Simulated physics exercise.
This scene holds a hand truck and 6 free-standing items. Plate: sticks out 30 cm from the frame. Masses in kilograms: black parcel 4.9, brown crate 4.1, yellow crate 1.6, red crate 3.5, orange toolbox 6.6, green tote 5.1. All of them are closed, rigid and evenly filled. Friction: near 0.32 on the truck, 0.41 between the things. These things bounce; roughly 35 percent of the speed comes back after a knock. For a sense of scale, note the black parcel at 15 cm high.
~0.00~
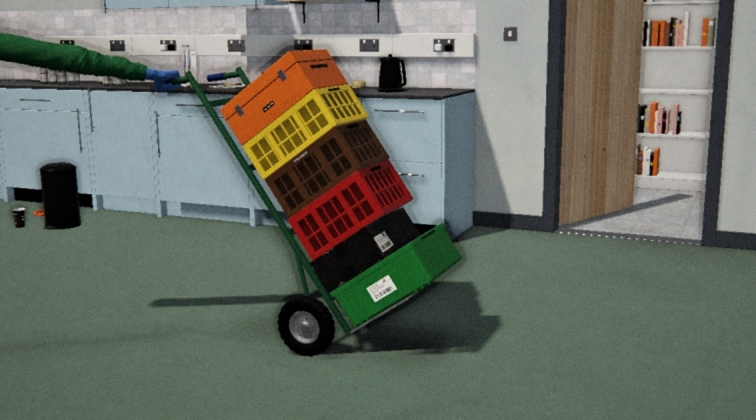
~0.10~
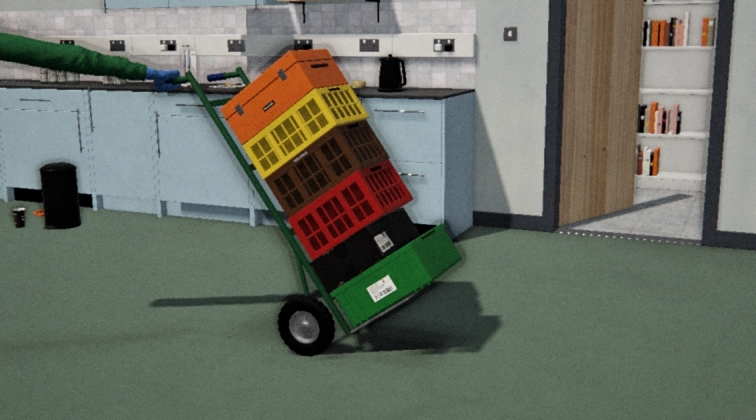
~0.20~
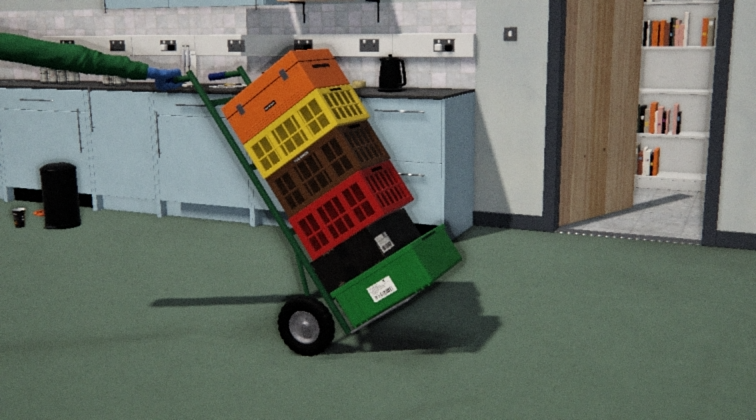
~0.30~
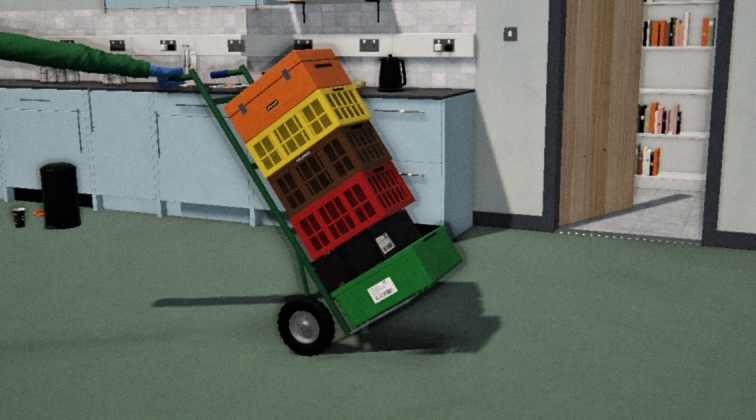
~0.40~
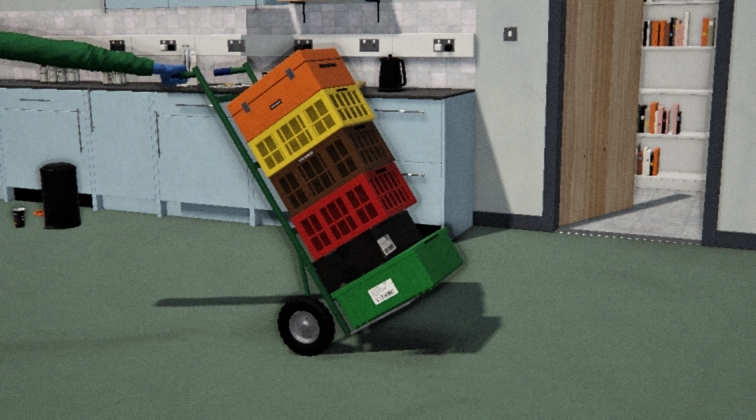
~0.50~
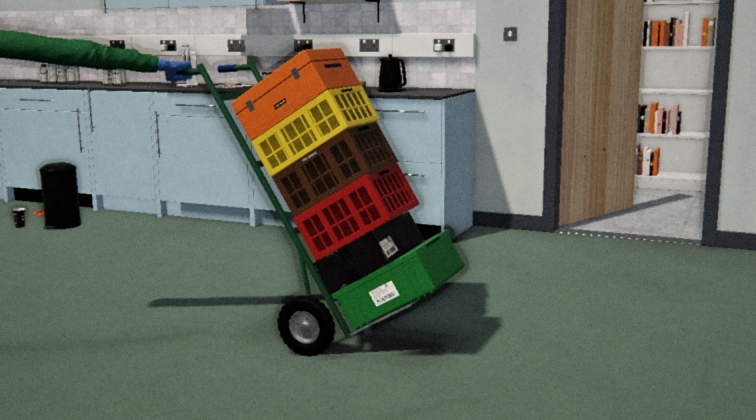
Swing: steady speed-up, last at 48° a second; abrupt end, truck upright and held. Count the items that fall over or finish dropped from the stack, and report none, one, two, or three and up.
Count: None.
By 1.20 s, 12° short of upright.
By 1.60 s, truck upright; brown crate 3 cm from its spot near (413, 198); orange toolbox rocked 3° off its seat; yellow crate rocked 3° off its seat.
By 2.00 s, truck upright; brown crate rocked 4° off its seat near (417, 198); black parcel rocked 4° off its seat near (400, 283); orange toolbox rocked 4° off its seat.
By 2.20 s, truck upright.
When it is over (2.6 s), all 6 within 10 cm of the start. End places, in pixels of the last picture, black parcel near (396, 285), brown crate near (407, 198).
